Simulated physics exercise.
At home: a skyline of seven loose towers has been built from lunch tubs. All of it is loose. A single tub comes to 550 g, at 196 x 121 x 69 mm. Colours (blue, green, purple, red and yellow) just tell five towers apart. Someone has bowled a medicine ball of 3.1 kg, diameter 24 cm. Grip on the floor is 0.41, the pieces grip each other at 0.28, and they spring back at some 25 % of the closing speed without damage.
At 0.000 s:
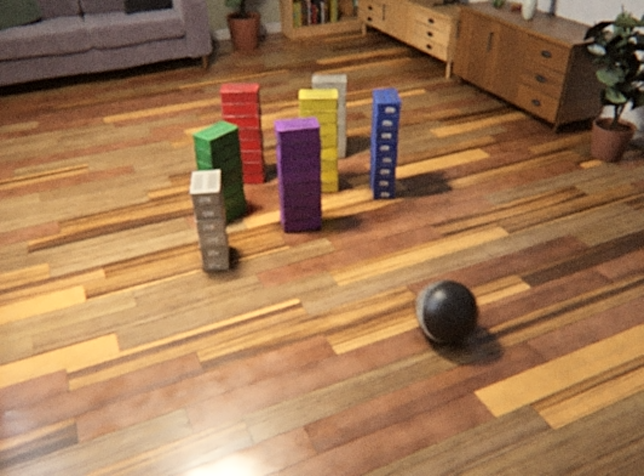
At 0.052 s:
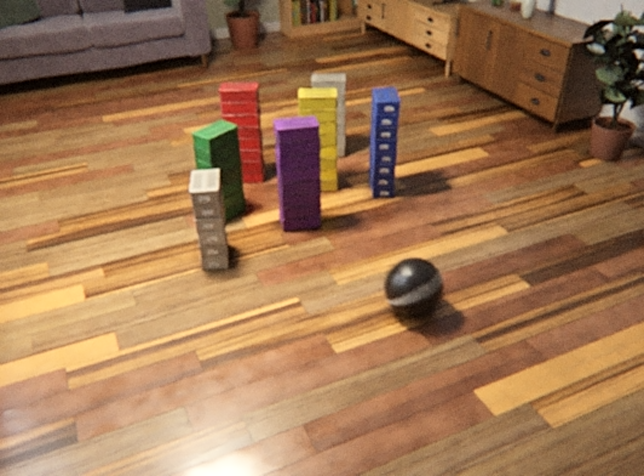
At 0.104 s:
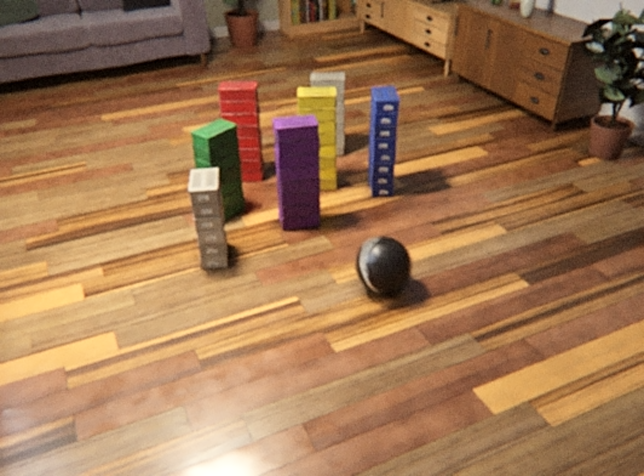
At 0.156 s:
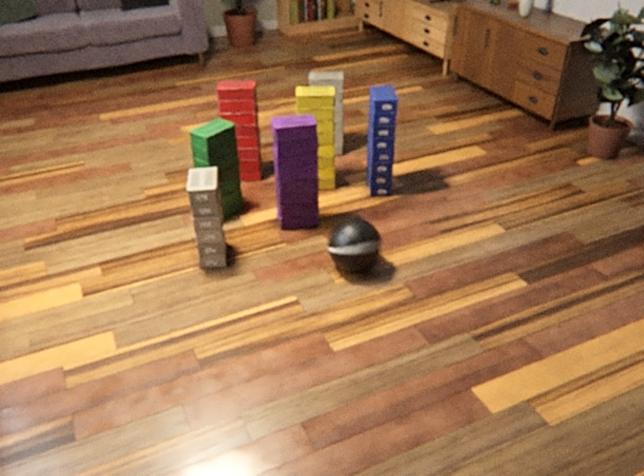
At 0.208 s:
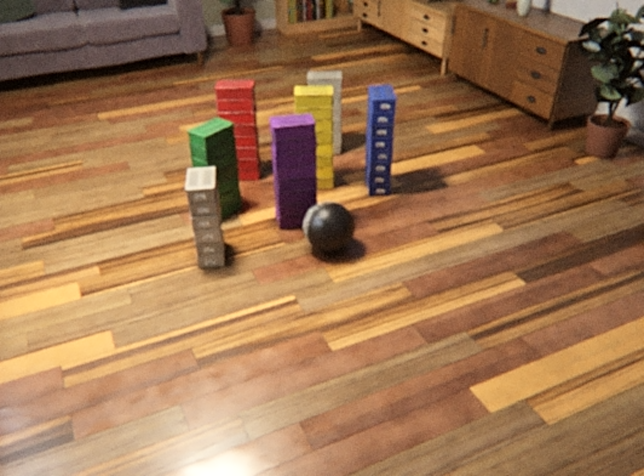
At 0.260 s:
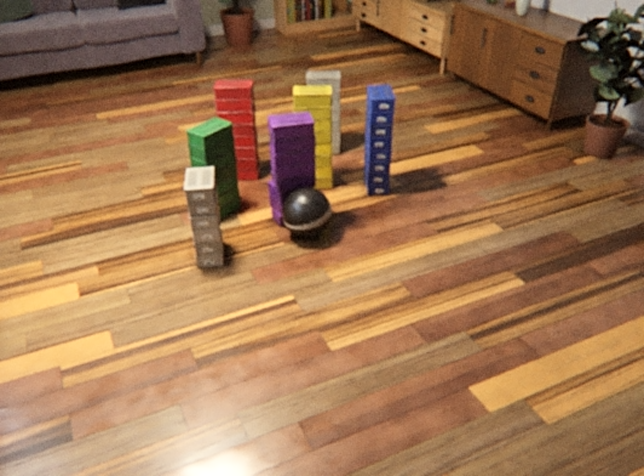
On a wooden living-room floor, a dark ball rolls from the lower right, moving left and away from the viewer toward seven colored towers of stacked blocks, and meets the base of the purple one, which barely shifts.
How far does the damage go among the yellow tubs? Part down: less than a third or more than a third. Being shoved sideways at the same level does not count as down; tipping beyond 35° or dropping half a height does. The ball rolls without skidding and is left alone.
The part is fewer than one in three.
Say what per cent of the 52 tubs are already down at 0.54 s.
By then 10 per cent.
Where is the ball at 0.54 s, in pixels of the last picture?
Near (251, 189).
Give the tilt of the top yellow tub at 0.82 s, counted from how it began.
Some 0°.
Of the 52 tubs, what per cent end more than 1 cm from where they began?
Shifted: 45 per cent.
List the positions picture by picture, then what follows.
In the first picture (we follow the side turned to the camera), ball (447, 311) 80 cm from contact, 3.5 m/s; top yellow tub (319, 104); top green tub (216, 130); no piece has moved.
The second picture shows ball (414, 287) 62 cm from contact, 3.5 m/s; top yellow tub (318, 103).
The third picture shows ball (383, 265) 44 cm from contact, 3.5 m/s; top yellow tub (317, 102).
The fourth picture shows ball (355, 245) 26 cm from contact, 3.5 m/s; top yellow tub (316, 101).
The fifth picture shows ball (329, 227) 8 cm from contact, 3.5 m/s; top yellow tub (314, 101).
The sixth picture shows ball (307, 212) after contact, 1.9 m/s; top yellow tub (313, 101); top purple tub (294, 132) displaced 6 mm; 6 stirred so far.
Around 0.40 s, ball still moving; none of the 8 yellow tubs down (2 of 52 in all colours); top yellow tub unmoved; top purple tub tipped 19°, 32 mm lower.
Around 0.54 s, ball still moving; none of the 8 yellow tubs down (5 of 52 in all colours); top yellow tub unmoved; top purple tub tipped 66°, 17 cm lower.
Around 0.82 s, ball at rest; none of the 8 yellow tubs down (7 of 52 in all colours); top yellow tub unmoved; top purple tub tipped 72°, 41 cm lower.
Finally (1.9 s), ball rolling away; none of the 8 yellow tubs down (7 of 52 in all colours); top yellow tub unmoved; top green tub displaced 33 mm. That is 0 per cent. Seen by the last camera, middles, top yellow tub near (313, 96), top green tub near (204, 133).
